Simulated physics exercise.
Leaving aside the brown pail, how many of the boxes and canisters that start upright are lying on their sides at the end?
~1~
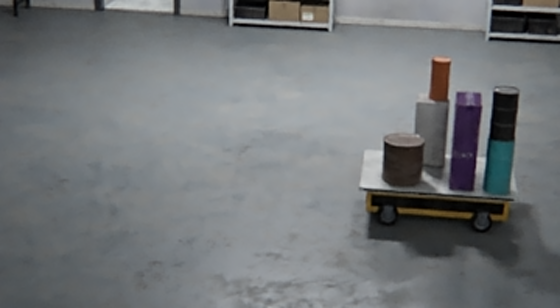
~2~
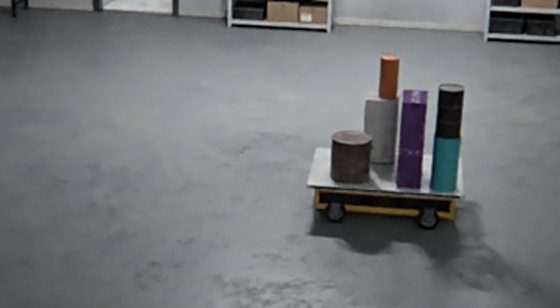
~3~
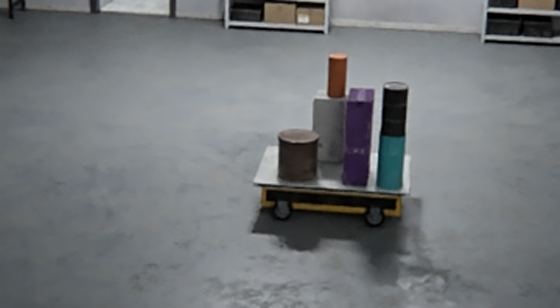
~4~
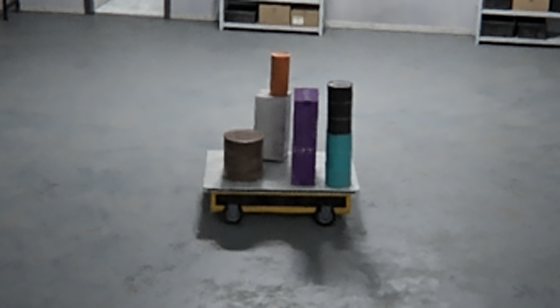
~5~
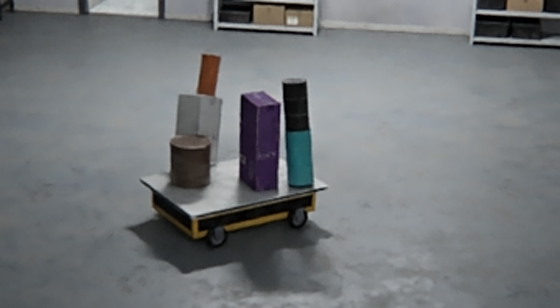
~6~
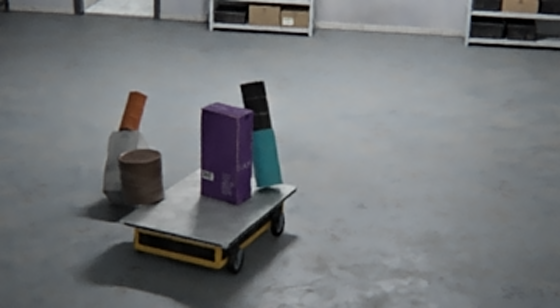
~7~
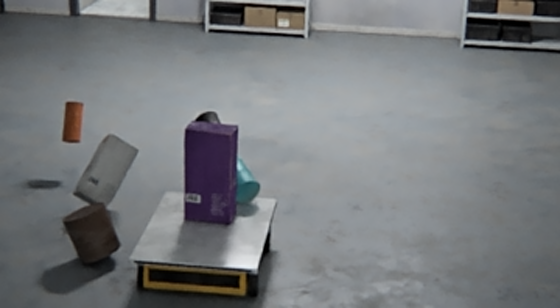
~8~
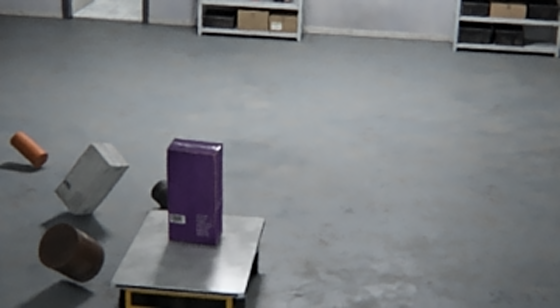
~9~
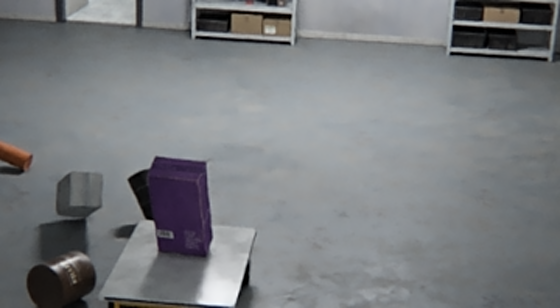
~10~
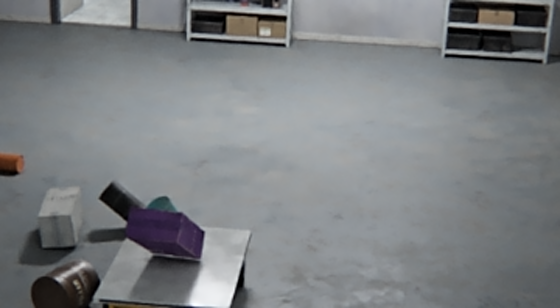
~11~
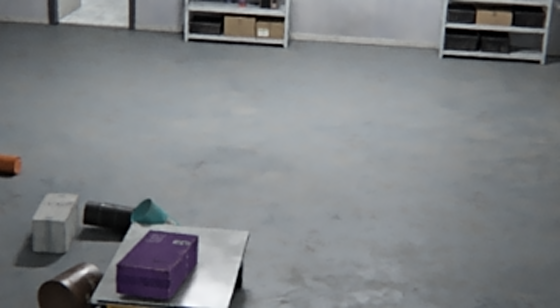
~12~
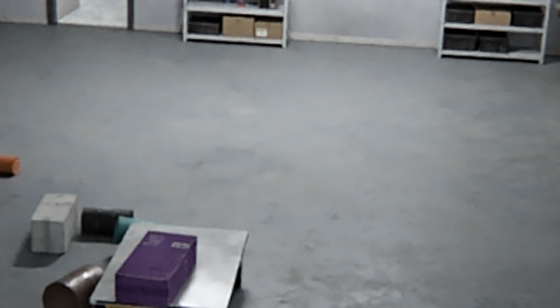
Five of them end up on their sides. The purple box lies on the cart, while the white box and the orange, turquoise and black canisters lie on the floor.
